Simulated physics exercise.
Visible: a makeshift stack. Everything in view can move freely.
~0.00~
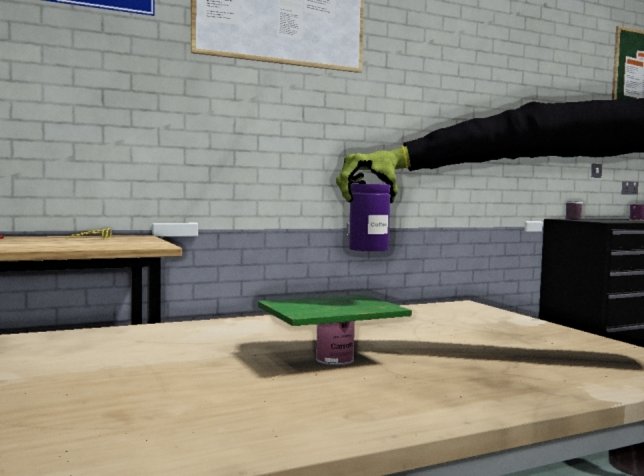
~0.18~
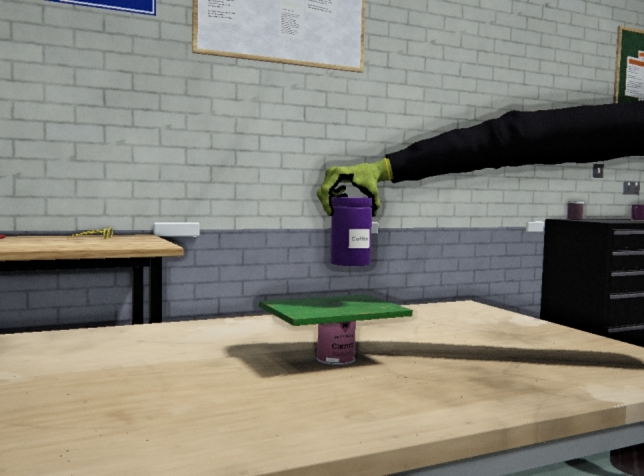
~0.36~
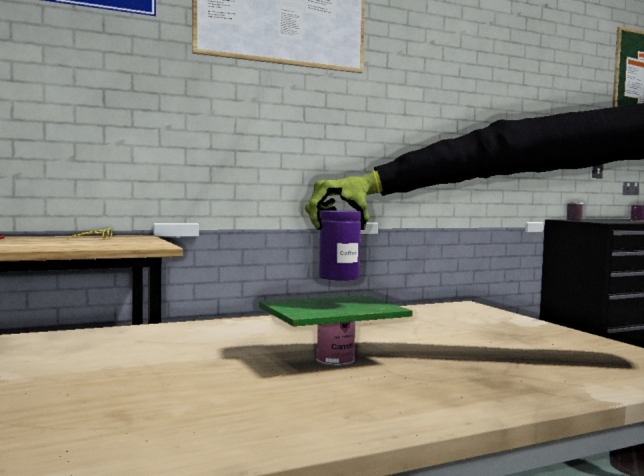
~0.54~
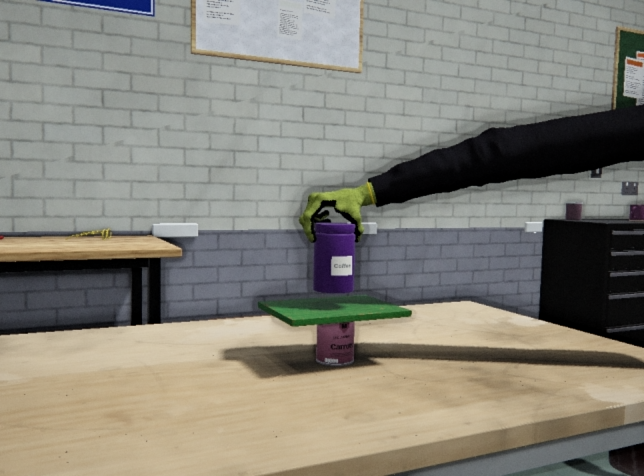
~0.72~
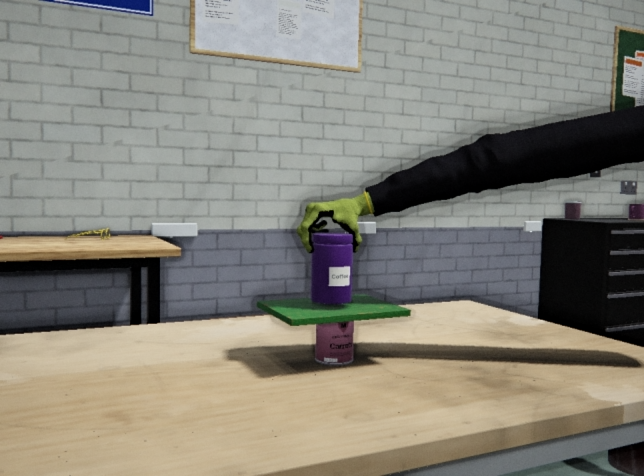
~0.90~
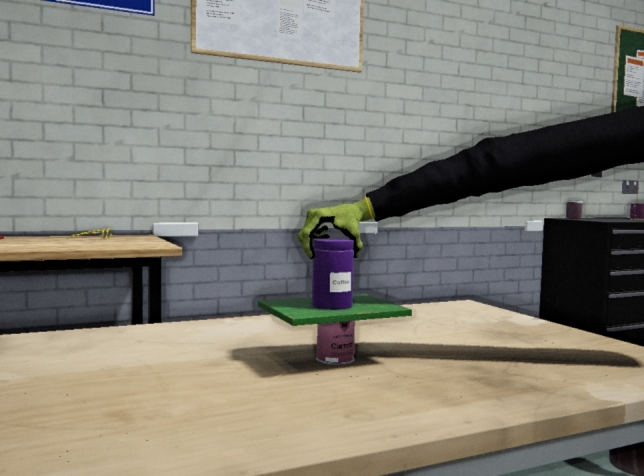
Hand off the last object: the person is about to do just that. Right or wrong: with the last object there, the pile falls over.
Wrong, the pile stays up.
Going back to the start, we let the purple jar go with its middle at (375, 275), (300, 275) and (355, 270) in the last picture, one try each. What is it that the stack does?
So, first go it comes down, second go it comes down, third go it stays put.
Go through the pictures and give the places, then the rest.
In the first picture, on its way; purple jar (370, 217); pink tin (335, 336).
In the second picture, on its way; purple jar (351, 231); pink tin (337, 336).
In the third picture, on its way; purple jar (340, 245); pink tin (336, 336).
In the fourth picture, on its way; purple jar (334, 257); pink tin (335, 337).
In the fifth picture, on its way; purple jar (332, 267); pink tin (335, 336).
In the sixth picture, set down, still held; purple jar (333, 273); pink tin (336, 336).
After 1.20 s, no change.
After 1.60 s, purple jar resting near (333, 273).
In the end (2.0 s), all 3 unmoved. At the end, from the last picture's camera, purple jar near (333, 273). The stack stays up.
